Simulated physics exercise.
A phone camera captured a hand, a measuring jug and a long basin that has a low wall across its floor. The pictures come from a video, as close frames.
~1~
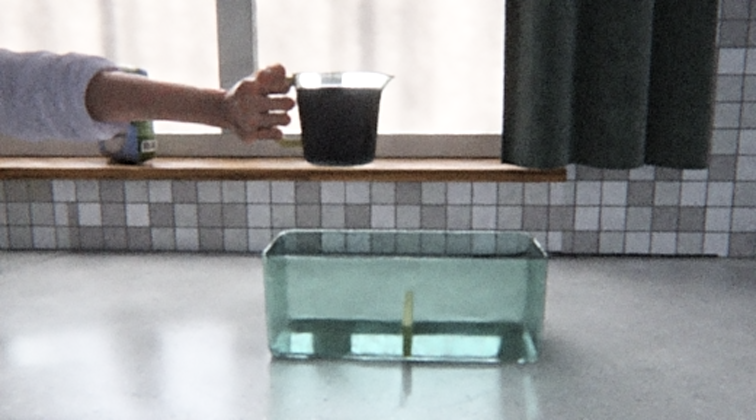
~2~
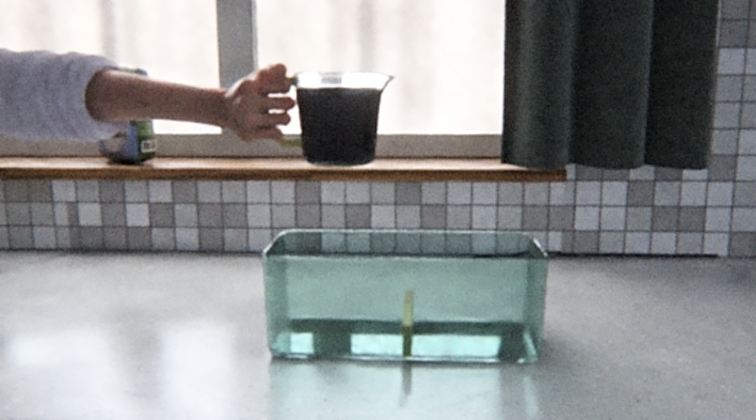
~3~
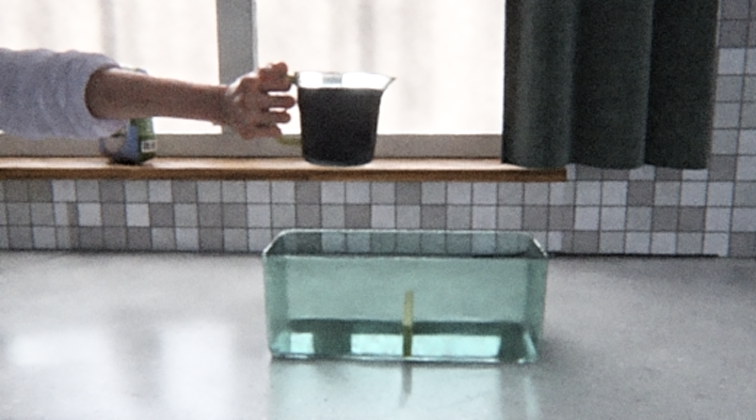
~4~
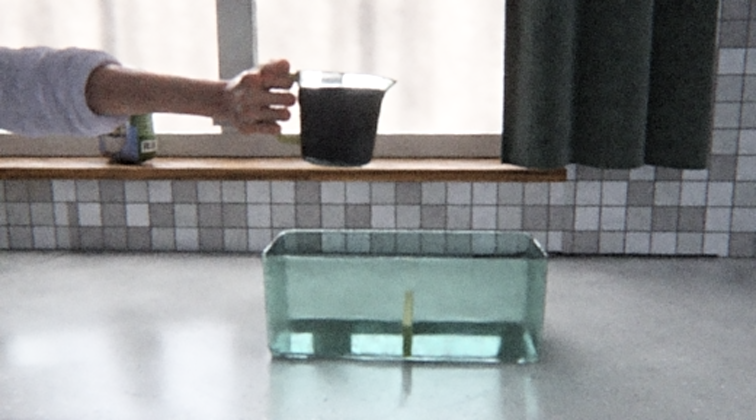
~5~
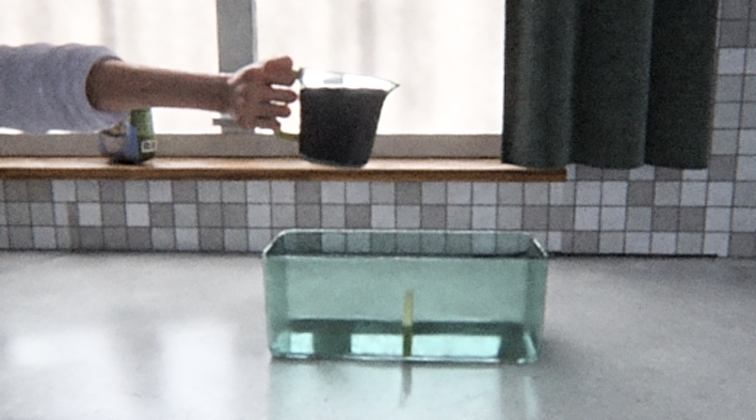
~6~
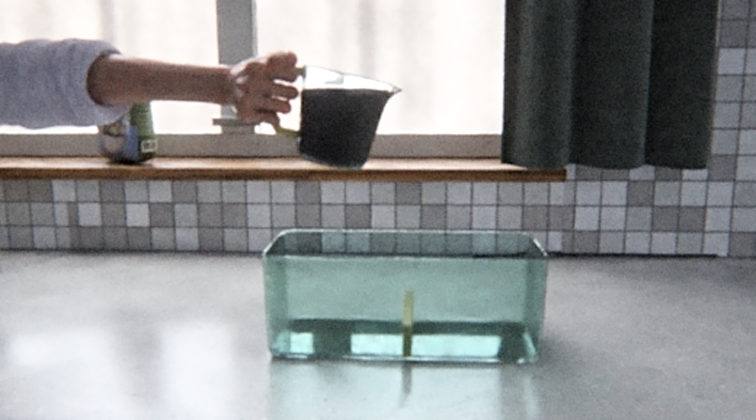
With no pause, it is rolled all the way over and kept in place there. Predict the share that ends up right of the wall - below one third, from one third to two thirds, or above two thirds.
Exceeds two thirds.
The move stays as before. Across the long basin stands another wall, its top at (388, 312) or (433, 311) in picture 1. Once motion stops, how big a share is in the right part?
I'd expect near 95 percent the first time and near 85 percent the next.
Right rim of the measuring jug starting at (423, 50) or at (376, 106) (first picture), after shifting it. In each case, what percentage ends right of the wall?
In order, roughly 90 percent and 85 percent.
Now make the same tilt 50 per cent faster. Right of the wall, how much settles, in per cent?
It comes to some 95 in a hundred.
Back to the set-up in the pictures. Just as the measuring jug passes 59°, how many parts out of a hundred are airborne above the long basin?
Something close to 15 percent of it.
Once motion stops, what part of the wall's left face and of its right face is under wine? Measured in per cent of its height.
Close to 0 for the left and 70 for the right.
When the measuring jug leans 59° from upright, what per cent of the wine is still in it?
75 per cent, approximately.
A moment on, the measuring jug is tipped part way and 76 per cent is still to pour, 0 is left of the wall and 7 right of it.
Next, the measuring jug is tipped on its side and 27 per cent is still to pour, 1 is left of the wall and 52 right of it.
Then the measuring jug is tipped on its side and 3 per cent is still to pour, 3 is left of the wall and 90 right of it.
Later the measuring jug is tipped on its side and 0 per cent is still to pour, 3 is left of the wall and 95 right of it.
At rest 3 per cent lies left of the wall, 95 right of it and 1 outside.
